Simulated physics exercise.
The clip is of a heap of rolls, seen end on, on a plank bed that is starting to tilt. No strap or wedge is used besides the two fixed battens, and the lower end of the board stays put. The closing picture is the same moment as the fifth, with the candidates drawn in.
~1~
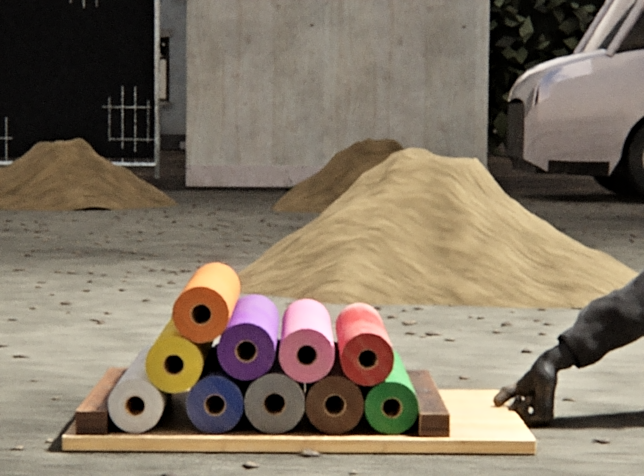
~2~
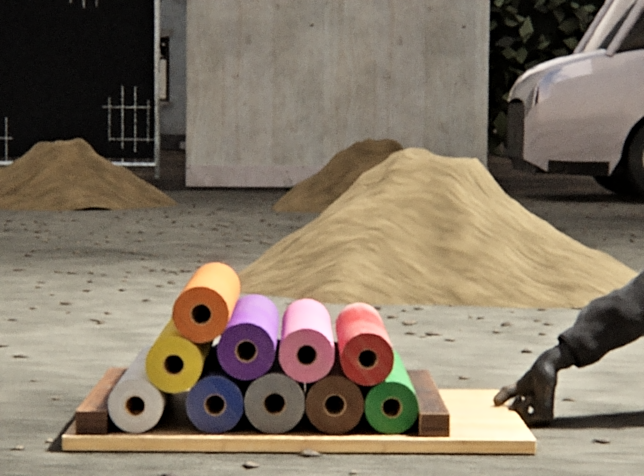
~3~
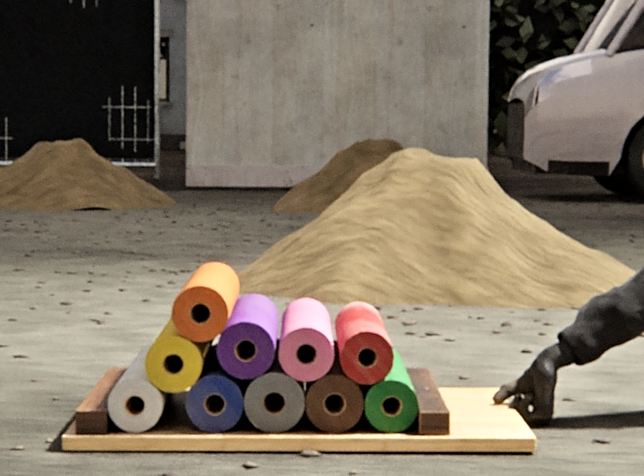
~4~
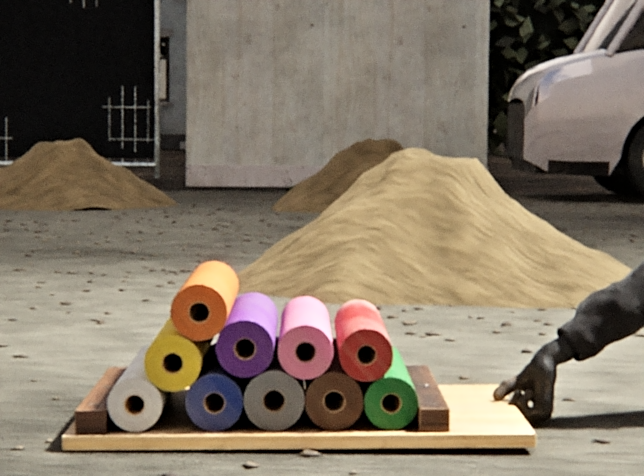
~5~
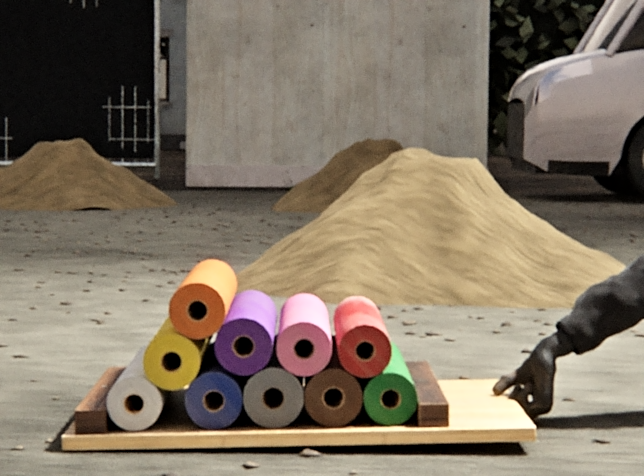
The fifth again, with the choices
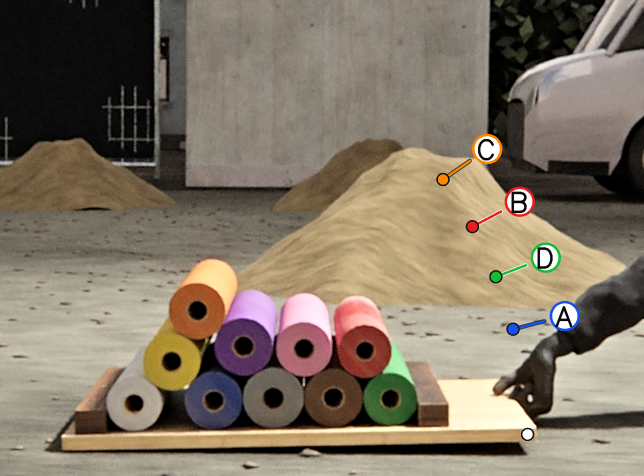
The clip opens on colored rolls stacked between dark blocks on a light board, with a dark hand at its right end and sand piles behind. The hand then raises that end very slightly, and the upper rolls, most noticeably the orange one on top, shift a touch left.
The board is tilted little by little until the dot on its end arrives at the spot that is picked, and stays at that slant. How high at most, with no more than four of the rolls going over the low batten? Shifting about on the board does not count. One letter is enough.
At most to B.
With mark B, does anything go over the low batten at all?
Yes.
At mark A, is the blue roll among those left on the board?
Yes.
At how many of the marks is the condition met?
The number is three.
On the copy, A at (513, 329); B at (473, 227); C at (443, 179); D at (496, 277); the white dot at (527, 434).
On B. First, board at 18°.
Then, board at 28°.
Finally, board at 28°, four over the low batten (yellow, purple, orange, pink).
By contrast, A none over the low batten; C five over the low batten; D two over the low batten (yellow, orange).
